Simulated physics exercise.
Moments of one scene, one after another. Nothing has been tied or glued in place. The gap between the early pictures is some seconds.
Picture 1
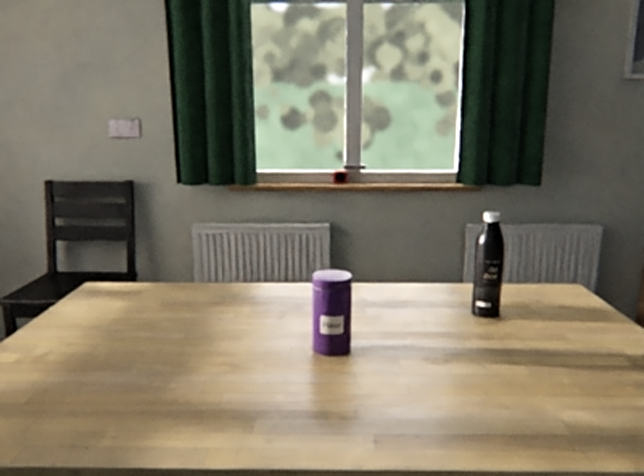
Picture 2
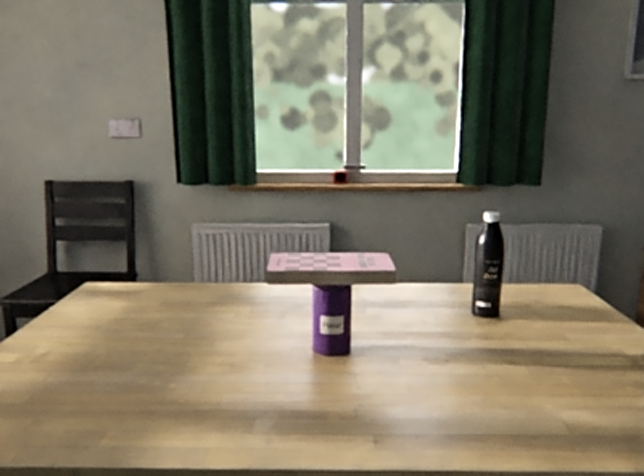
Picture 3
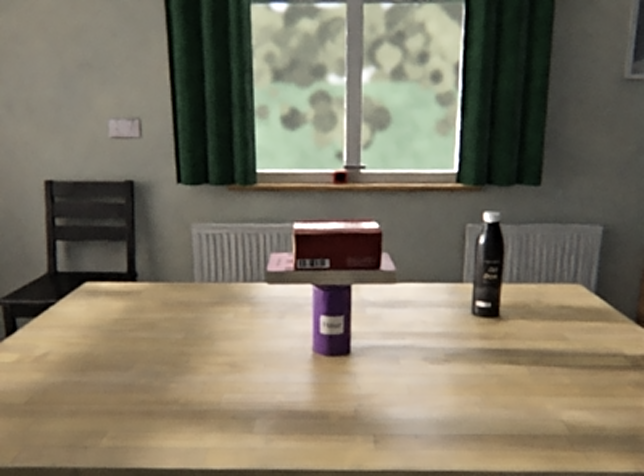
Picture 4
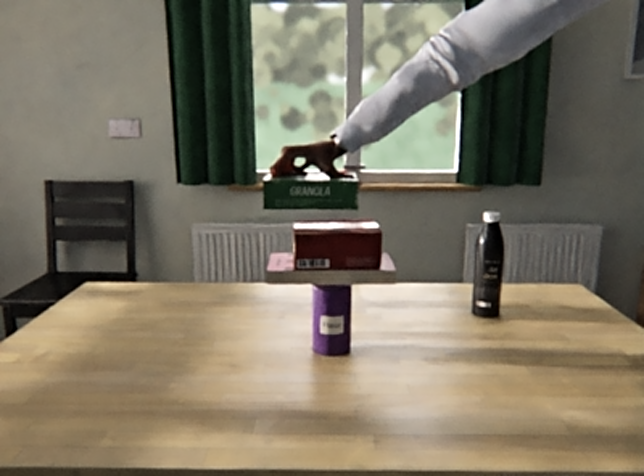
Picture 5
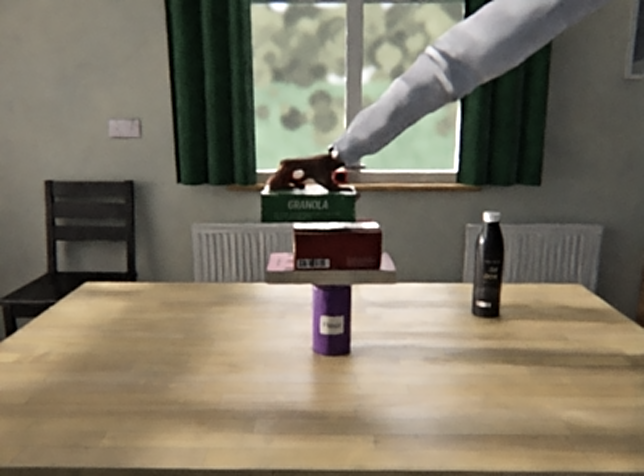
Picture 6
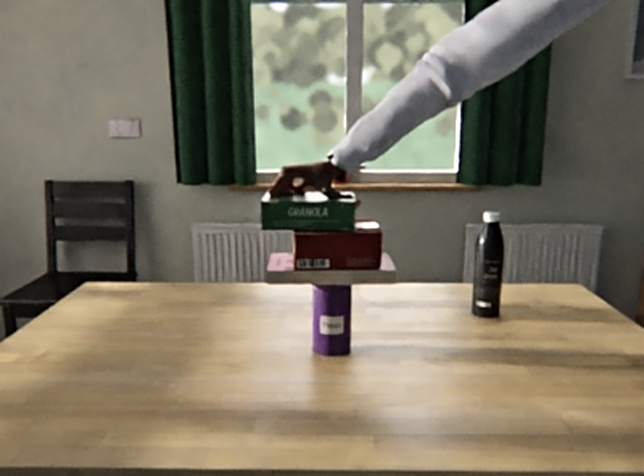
The footage shows a purple jar on a wooden table near a dark bottle; a flat pink box and then a red box appear stacked on it, and a hand lowers a green granola packet onto the red box.
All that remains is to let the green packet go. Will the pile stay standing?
Yes.
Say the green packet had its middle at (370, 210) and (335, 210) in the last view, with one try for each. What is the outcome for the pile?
So, in case one it stays steady, and in case two it stays steady.
Then, 0.80 s later than the last frame, things are still on the move.
Then, 1.90 s later than the last frame, all is still.
When it is over, all 5 as before. End places, in pixels of the last picture, green packet near (309, 211). The pile keeps its balance.
